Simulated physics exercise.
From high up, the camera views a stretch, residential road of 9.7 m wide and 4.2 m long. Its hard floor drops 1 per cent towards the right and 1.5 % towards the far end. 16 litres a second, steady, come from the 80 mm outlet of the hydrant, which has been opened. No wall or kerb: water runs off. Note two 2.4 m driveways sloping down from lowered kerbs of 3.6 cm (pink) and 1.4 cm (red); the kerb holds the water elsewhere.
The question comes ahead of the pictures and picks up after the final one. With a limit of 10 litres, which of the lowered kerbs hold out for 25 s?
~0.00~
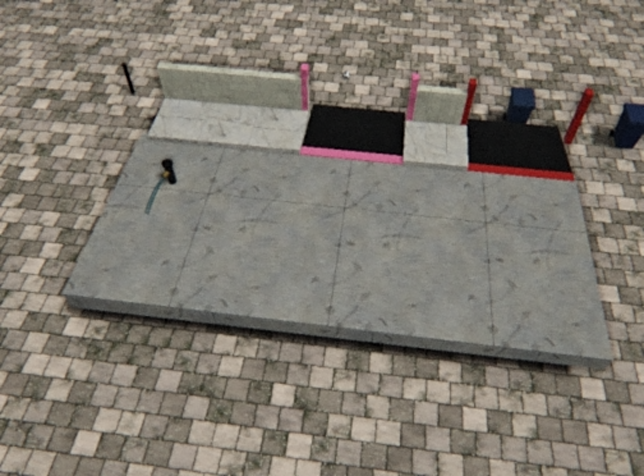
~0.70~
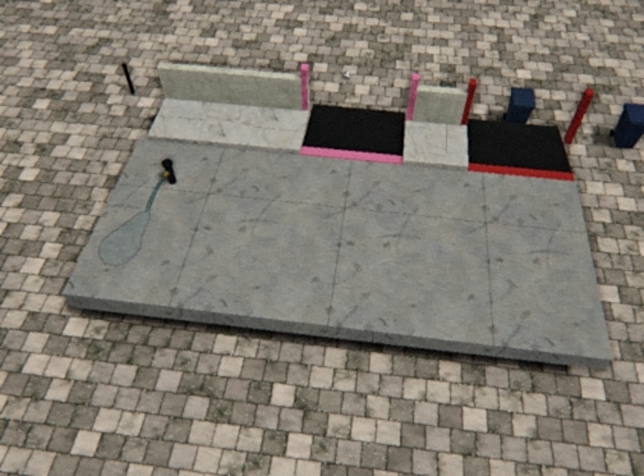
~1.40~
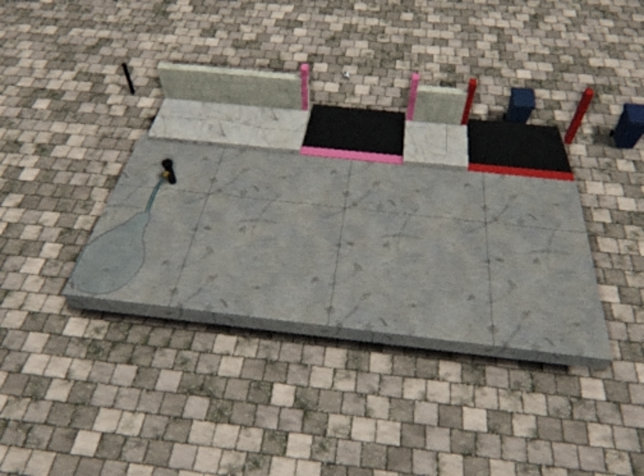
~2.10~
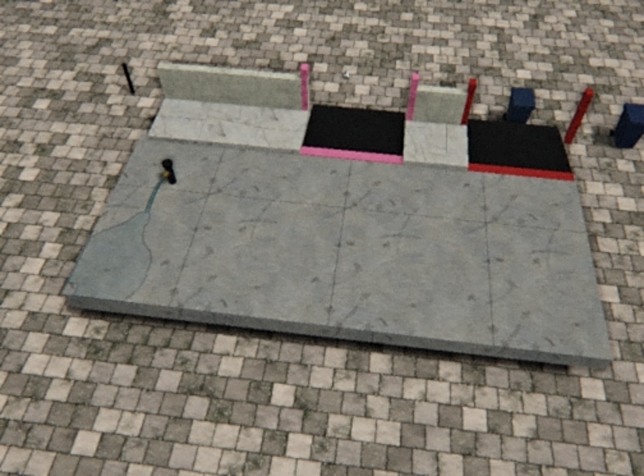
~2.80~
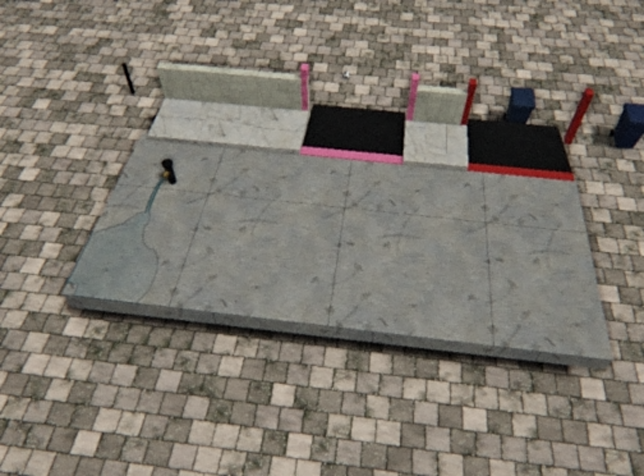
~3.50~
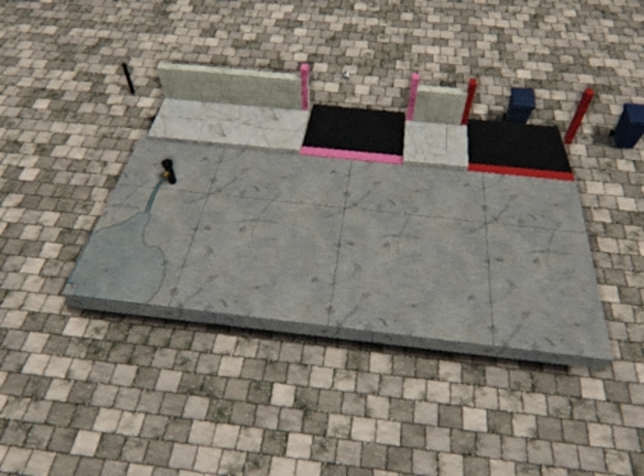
Pink driveway: Holds; red driveway: Holds.
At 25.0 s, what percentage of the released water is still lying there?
14 %.
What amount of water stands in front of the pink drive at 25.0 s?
Close to 0.0 cm of depth.
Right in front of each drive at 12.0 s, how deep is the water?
So pink stands at 0.0 cm, while red stands at 0.0 cm.
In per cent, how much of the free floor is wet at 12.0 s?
5 %.
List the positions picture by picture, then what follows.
In the first picture, the jet has just started at (160, 183); the ground is still dry.
In the second picture, from the spout at (160, 183) the water has spread over 0.7 m2; its tip is at (103, 261), and it is 1.4 cm deep on average.
In the third picture, the jet leaves at (160, 183); the sheet reaches (83, 290), 3.1 m away, and wets 1.7 m2.
In the fourth picture, the jet leaves at (160, 183); the sheet reaches (75, 295), 3.2 m away, and wets 2.1 m2.
In the fifth picture, from the spout at (160, 183) the water has spread over 2.3 m2; its tip is at (75, 295), and it is 1.2 cm deep on average.
In the sixth picture, the jet leaves at (160, 183); the sheet reaches (75, 295), 3.2 m away, and wets 2.4 m2.
After 5.0 s water covers 5 % of the floor and is deepest (3 cm) near (80, 285); pink driveway not reached, red driveway not reached.
After 8.0 s water covers 5 % of the floor and is deepest (3 cm) near (80, 285); pink driveway not reached, red driveway not reached.
After 12.0 s water covers 5 % of the floor and is deepest (3 cm) near (80, 285); pink driveway not reached, red driveway not reached.
After 16.0 s water covers 5 % of the floor and is deepest (3 cm) near (80, 285); pink driveway not reached, red driveway not reached.
After 25.0 s water covers 5 % of the floor and is deepest (3 cm) near (80, 285); pink driveway not reached, red driveway not reached.
